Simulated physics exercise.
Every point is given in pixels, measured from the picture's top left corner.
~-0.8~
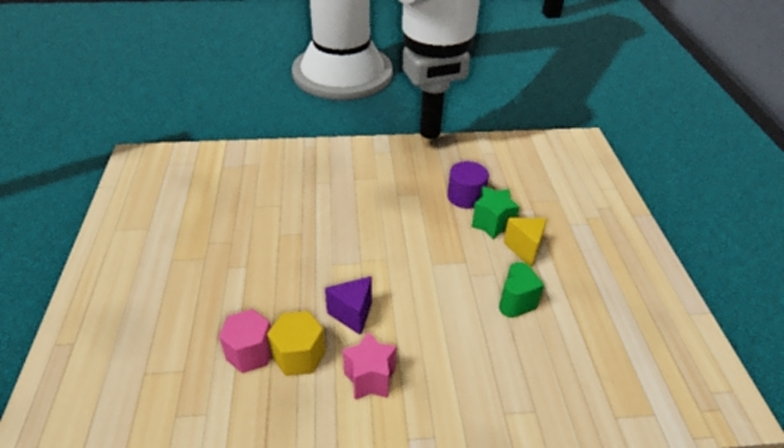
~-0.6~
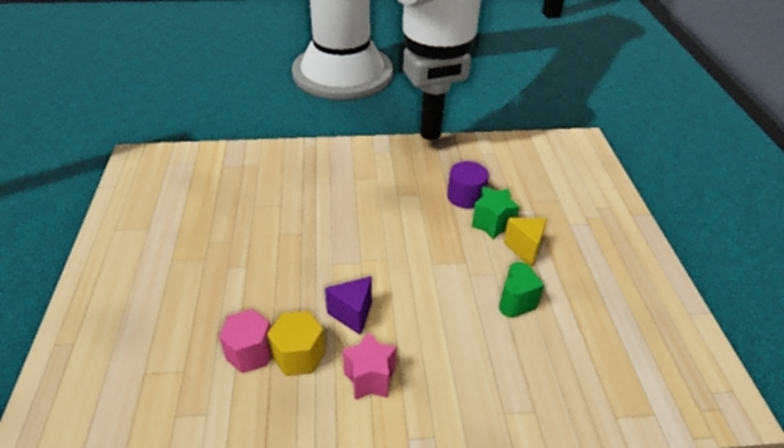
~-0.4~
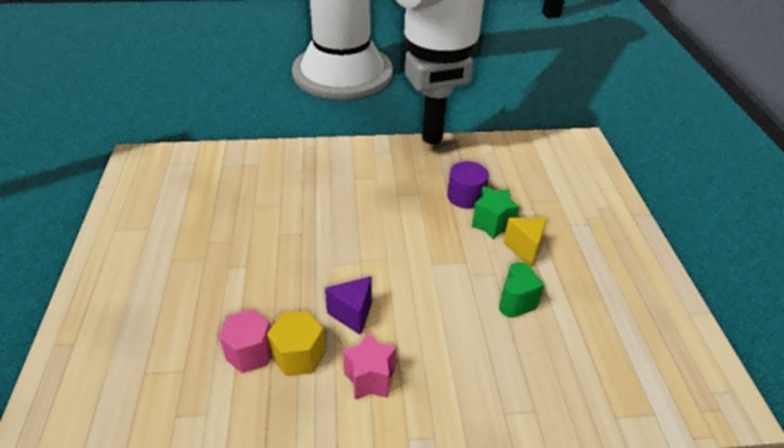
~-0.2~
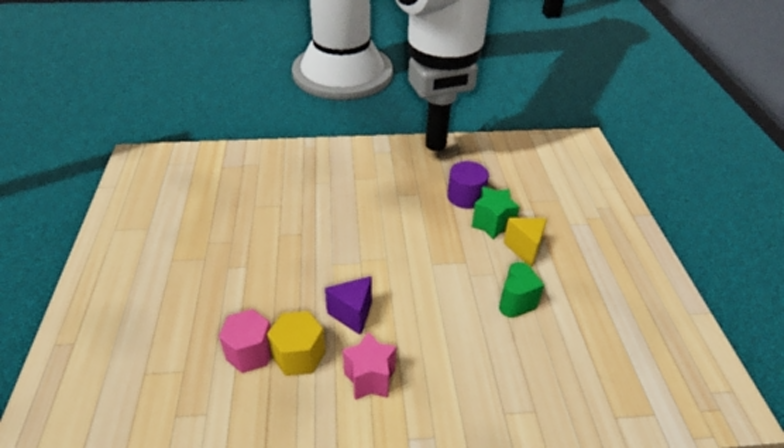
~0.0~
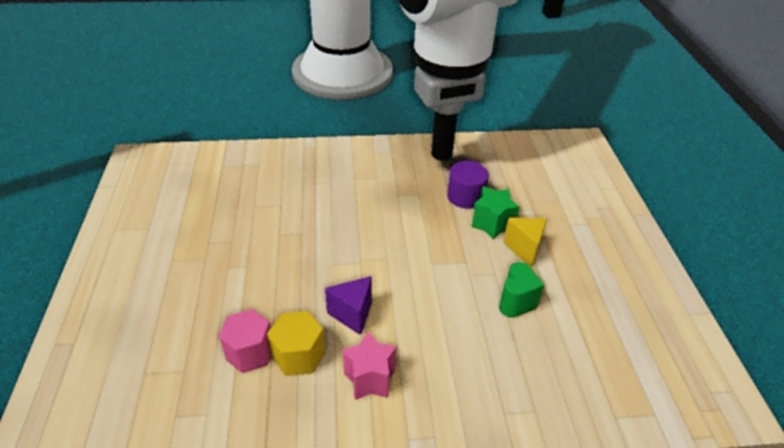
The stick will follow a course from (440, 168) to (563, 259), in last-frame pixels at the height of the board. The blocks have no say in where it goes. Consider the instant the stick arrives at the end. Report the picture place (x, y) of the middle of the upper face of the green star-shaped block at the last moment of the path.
In the picture, that point is around (500, 225).
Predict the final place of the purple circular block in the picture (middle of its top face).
Its top face will be centred at roughly (482, 201).
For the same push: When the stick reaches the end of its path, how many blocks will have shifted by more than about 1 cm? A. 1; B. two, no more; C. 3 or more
It's C.
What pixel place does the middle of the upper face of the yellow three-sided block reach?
My prediction: (552, 245).
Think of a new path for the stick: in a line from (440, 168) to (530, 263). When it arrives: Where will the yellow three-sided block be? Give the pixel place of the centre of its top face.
Just about (564, 247).
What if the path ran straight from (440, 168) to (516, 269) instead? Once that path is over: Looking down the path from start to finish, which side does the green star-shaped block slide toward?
It slides leftward.
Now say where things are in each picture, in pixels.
In the first frame, lower end of the stick (430, 134), tops of blocks, purple circular block (470, 172), green star-shaped block (497, 199), green heart block (523, 278), yellow three-sided block (531, 226).
In the second frame, stick (431, 136), blocks as before.
In the third frame, stick (432, 139), blocks as before.
In the fourth frame, stick (436, 146), blocks as before.
In the fifth frame, stick (442, 156), purple circular block (470, 172), green star-shaped block (497, 199), green heart block (523, 278), yellow three-sided block (531, 226).
What follows on the original path. One third of the way, stick (479, 183); purple circular block (479, 191); green star-shaped block (499, 214), turned 30° anticlockwise; yellow three-sided block (537, 228).
Two thirds of the way, stick (520, 213); purple circular block (482, 201); green star-shaped block (500, 225), turned 25° anticlockwise; yellow three-sided block (538, 231), turned 30° anticlockwise.
At the end, stick (567, 247); purple circular block (482, 201); green star-shaped block (500, 225), turned 25° anticlockwise; green heart block not moved; yellow three-sided block (552, 245), turned 50° clockwise.
